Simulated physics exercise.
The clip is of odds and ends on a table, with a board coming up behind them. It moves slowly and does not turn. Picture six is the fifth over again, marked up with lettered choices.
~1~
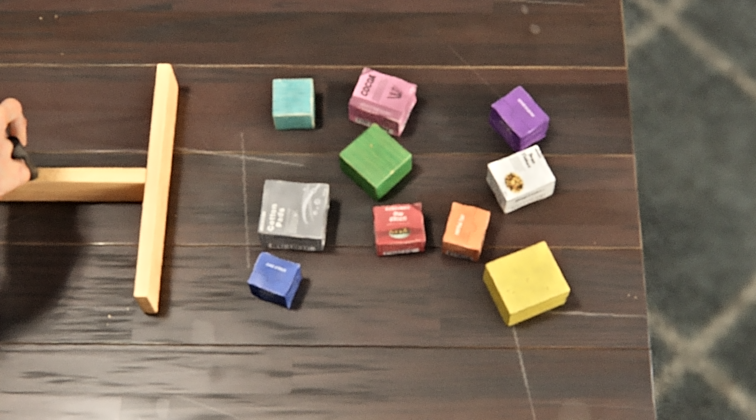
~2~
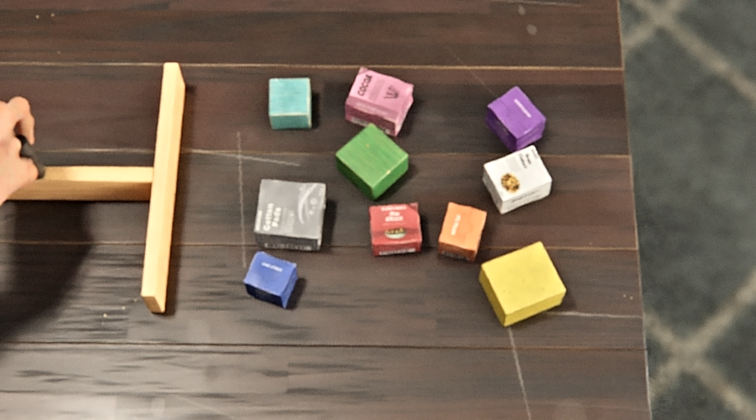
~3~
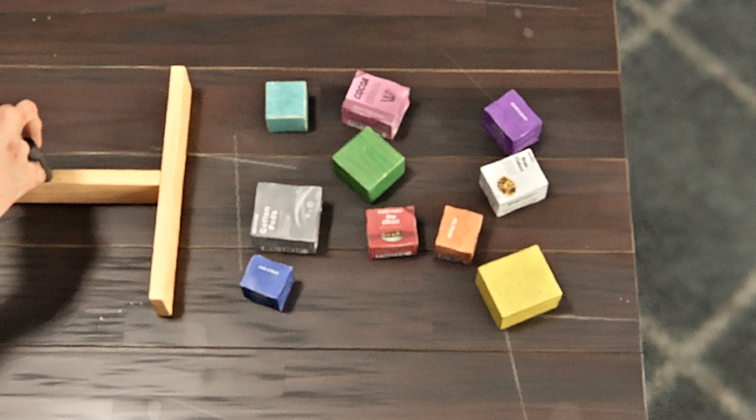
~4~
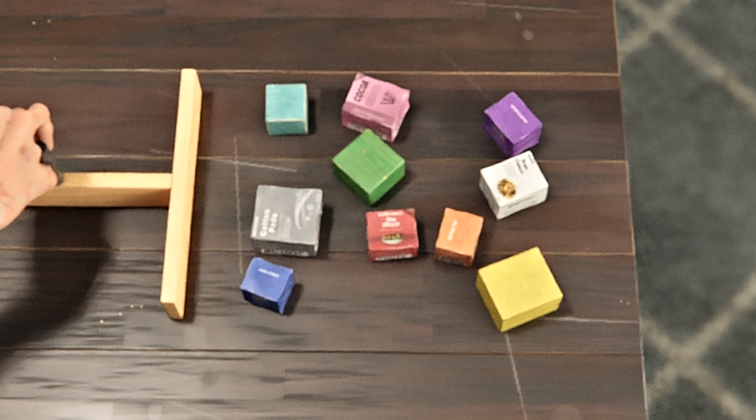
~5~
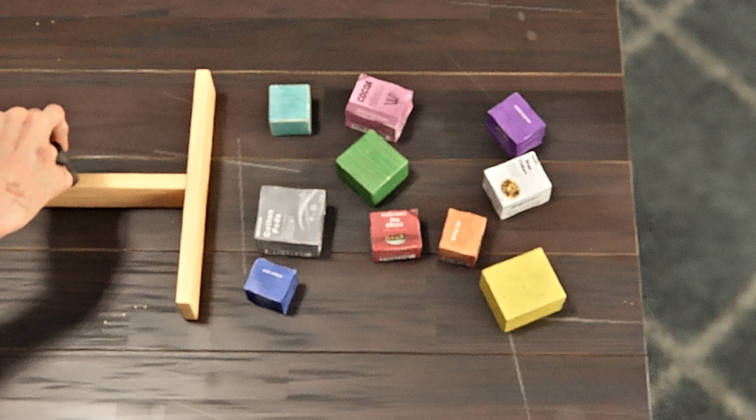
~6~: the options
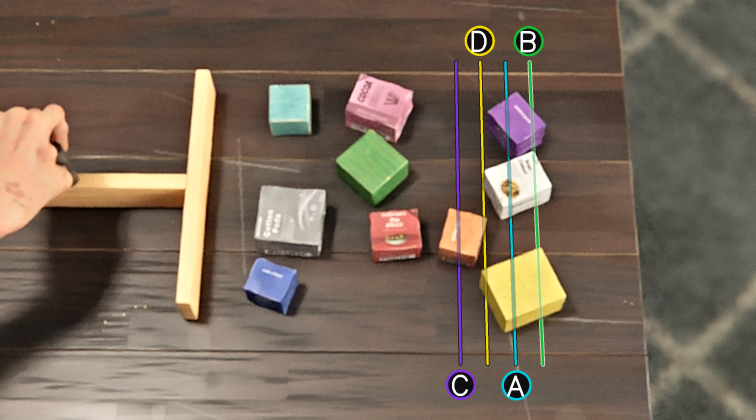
The video shows a hand sliding a wooden board slowly to the right across a dark wooden surface, closing some of the gap to a group of colourful small boxes and blocks, which stay in place relative to the surface.
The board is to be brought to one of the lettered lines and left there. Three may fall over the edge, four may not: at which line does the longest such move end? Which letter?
Up to line B.
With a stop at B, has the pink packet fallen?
No.
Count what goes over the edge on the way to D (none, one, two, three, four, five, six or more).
In all, none.
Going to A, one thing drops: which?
It is the orange packet.
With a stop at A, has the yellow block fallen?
No.
On the marked copy, A at (510, 205); B at (536, 205); C at (458, 204); D at (484, 204).
With B. Early on, board (316, 182); pink packet (396, 107); turquoise block (348, 111).
Further on, board (441, 183); orange packet (581, 238); purple box (562, 132).
At the end, board (535, 184); purple box over the edge; orange packet over the edge; two fallen.
As for the rest, A is within the limit but short; C is within the limit but short; D is within the limit but short.
